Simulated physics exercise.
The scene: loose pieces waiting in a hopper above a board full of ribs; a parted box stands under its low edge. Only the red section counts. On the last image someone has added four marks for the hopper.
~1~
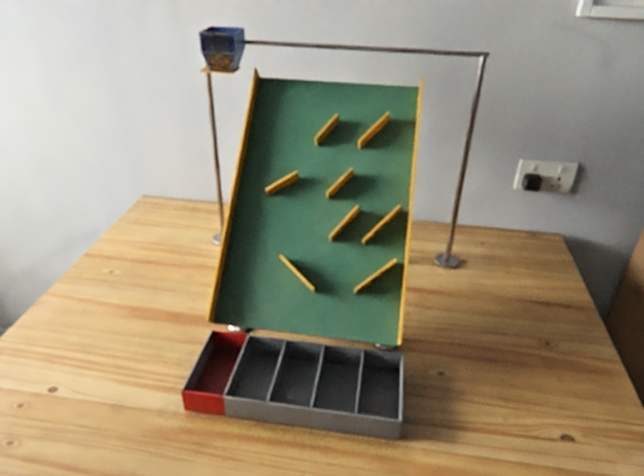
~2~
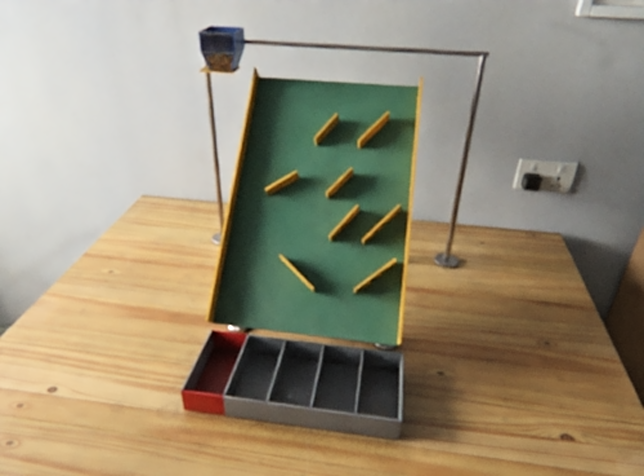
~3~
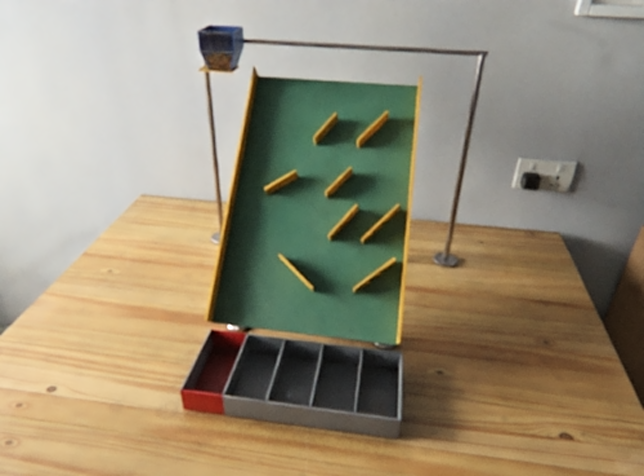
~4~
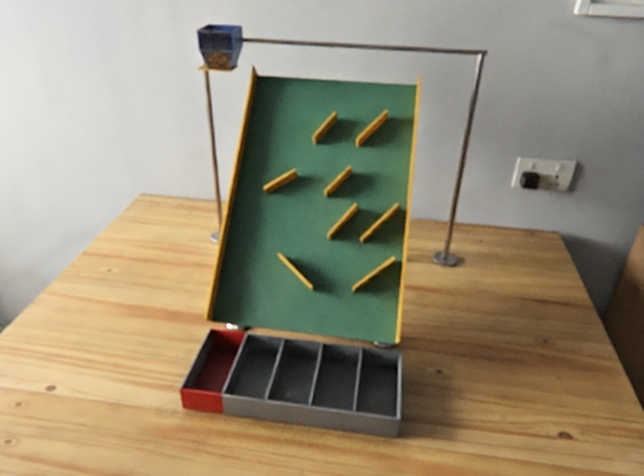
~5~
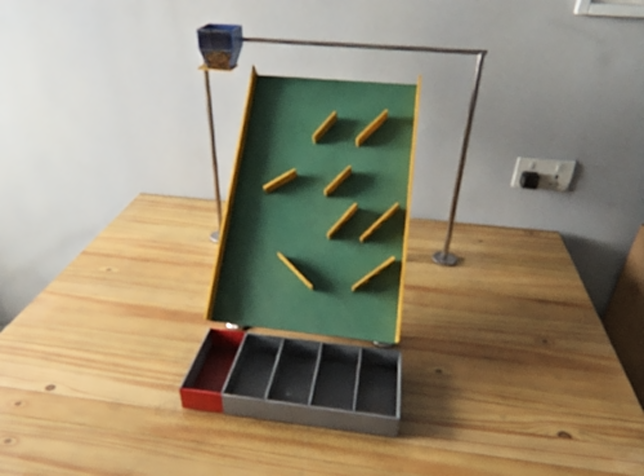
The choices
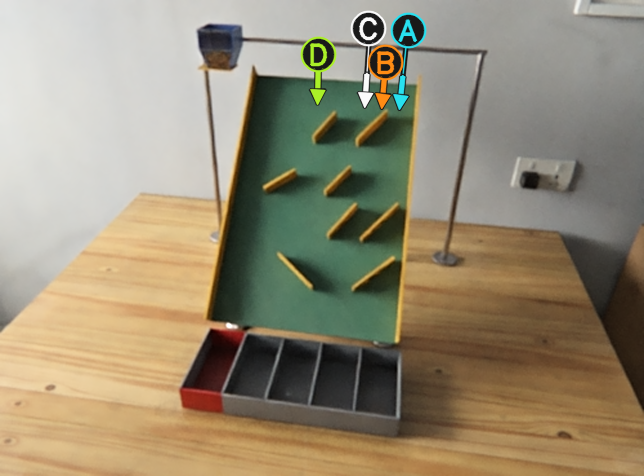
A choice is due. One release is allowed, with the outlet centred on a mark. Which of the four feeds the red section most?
Choose D.
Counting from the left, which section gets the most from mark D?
It is the first one.
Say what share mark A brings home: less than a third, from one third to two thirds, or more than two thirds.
Less than a third.
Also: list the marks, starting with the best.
The order is D, C, B, A.
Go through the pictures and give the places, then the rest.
The first frame shows hopper at (225, 60), cereal balls, door shut.
The second frame shows ribs (315, 138) to (337, 113), (358, 141) to (389, 112), (265, 190) to (297, 171).
The third frame shows ribs (326, 192) to (351, 167), (329, 236) to (357, 204), (362, 239) to (399, 204).
The fourth frame shows ribs (279, 253) to (312, 287), (353, 288) to (394, 257).
The fifth frame shows red section at (202, 399), number 1 of 5 from the left.
On the marked copy, mark A meets the board at (399, 104); mark B meets the board at (382, 103); mark C meets the board at (365, 102); mark D meets the board at (317, 99).
If A is chosen, a stray few in the red section, most in other sections, a small part held on the board, a small part outside the box.
If B is chosen, about a quarter in the red section, about two thirds in other sections, a small part outside the box.
If C is chosen, about a third in the red section, about half in other sections, a small part outside the box.
If D is chosen, about two thirds in the red section, about a quarter in other sections, a small part outside the box.
